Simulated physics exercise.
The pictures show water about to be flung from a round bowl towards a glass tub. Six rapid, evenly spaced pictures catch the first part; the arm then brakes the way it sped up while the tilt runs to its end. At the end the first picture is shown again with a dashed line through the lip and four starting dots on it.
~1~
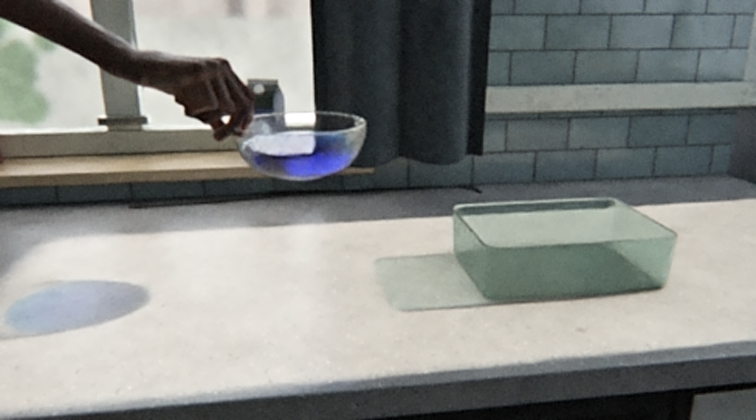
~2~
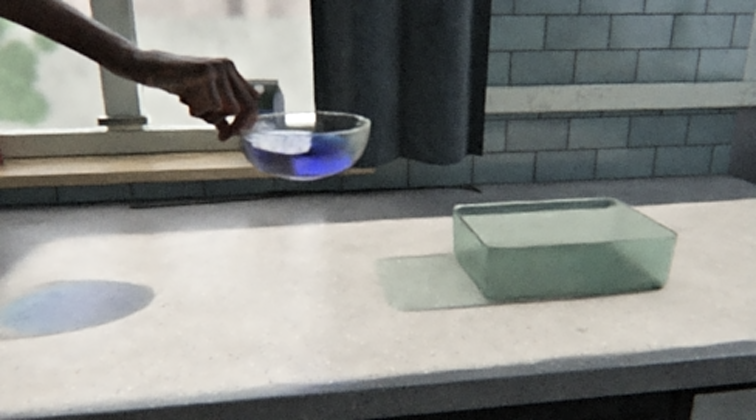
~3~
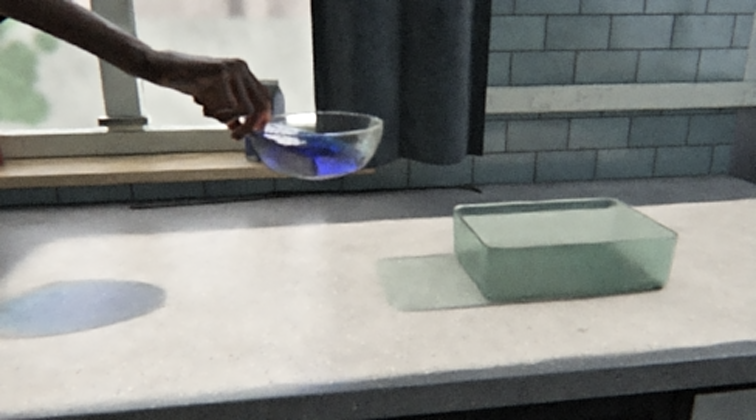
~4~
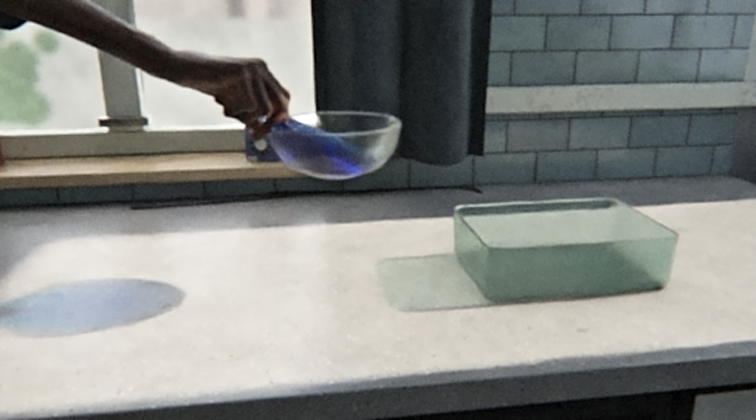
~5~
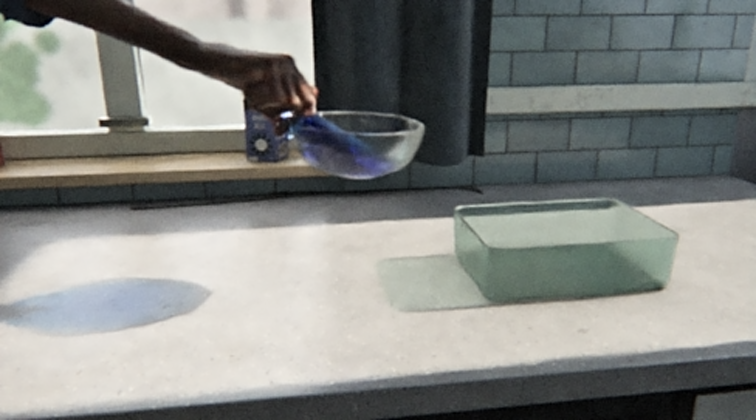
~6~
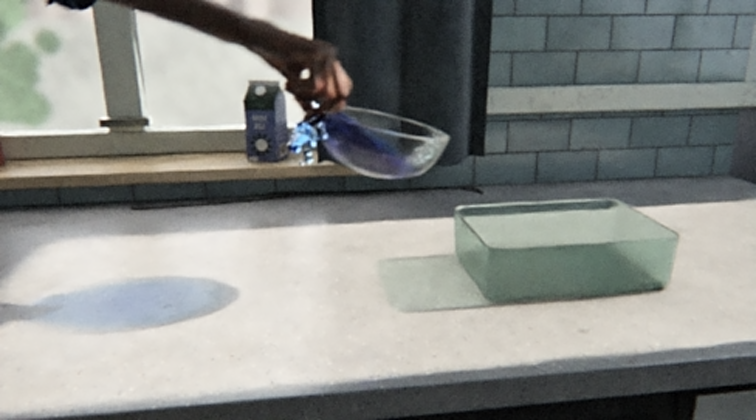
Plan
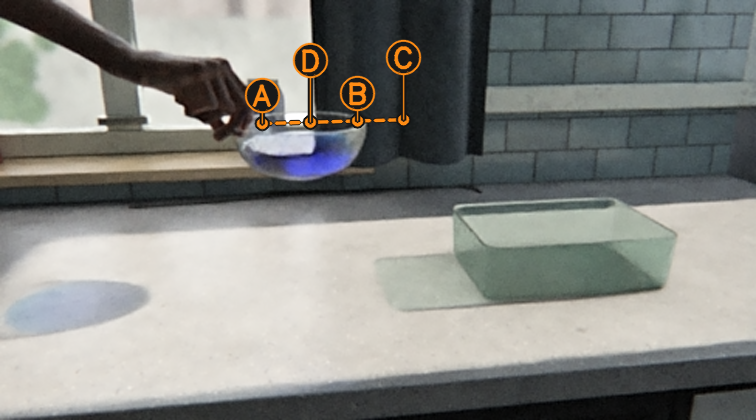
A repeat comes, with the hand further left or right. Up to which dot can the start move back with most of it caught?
That is place D.
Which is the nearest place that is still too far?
Here it is place A.
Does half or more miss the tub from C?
No.
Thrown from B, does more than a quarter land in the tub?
Yes, it does.
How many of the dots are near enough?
Three of them.
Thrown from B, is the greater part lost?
No, not at all.
In orange, A at (262, 123); B at (357, 121); C at (403, 119); D at (310, 122).
With A, about 35 % lands in the tub, 59 % falls short and 6 % goes beside or beyond.
With B, about 77 % lands in the tub, 14 % falls short and 10 % goes beside or beyond.
With C, about 83 % lands in the tub, 11 % falls short and 6 % goes beside or beyond.
With D, about 65 % lands in the tub, 27 % falls short and 8 % goes beside or beyond.
